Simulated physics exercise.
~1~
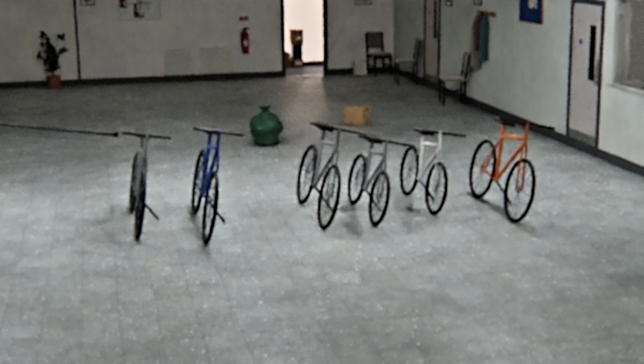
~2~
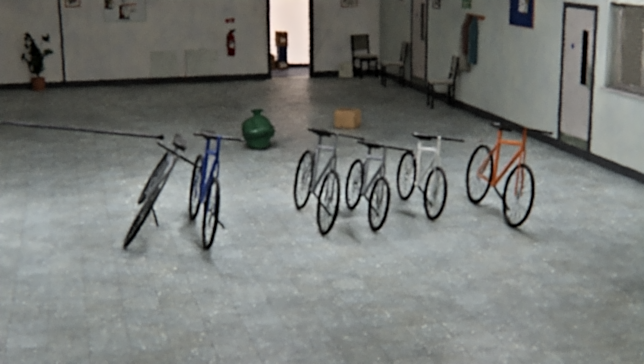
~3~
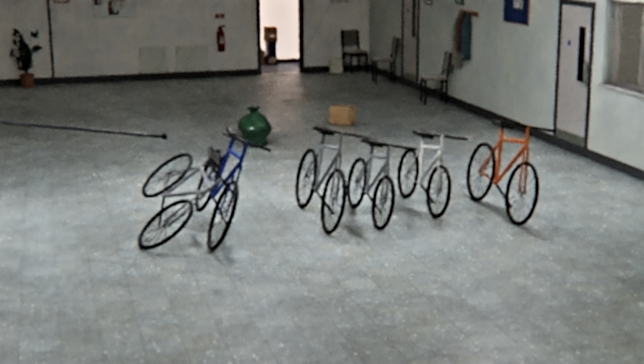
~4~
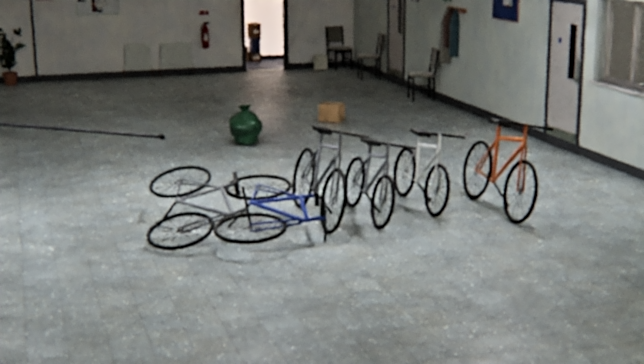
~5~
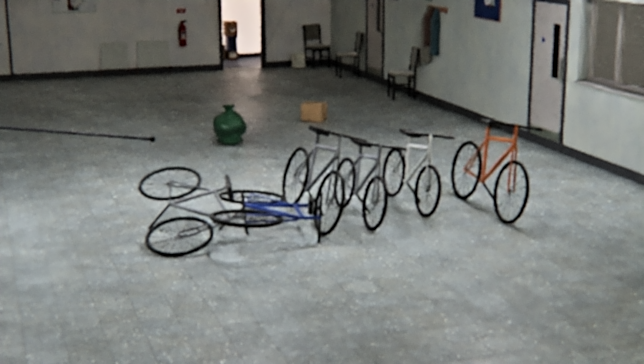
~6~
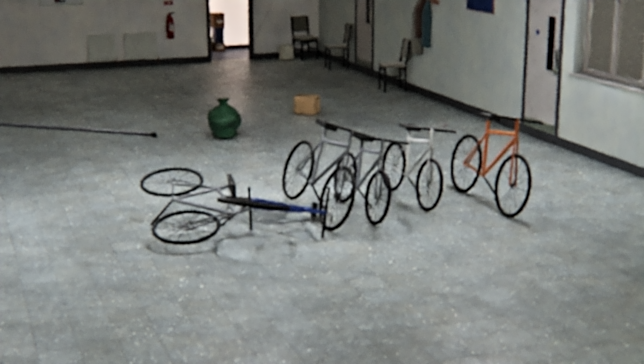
Six bicycles stood in a row in a large hall until a long pole at the left tipped the first one over into the blue one beside it. Both ended up down on the floor, while the other four stayed standing.
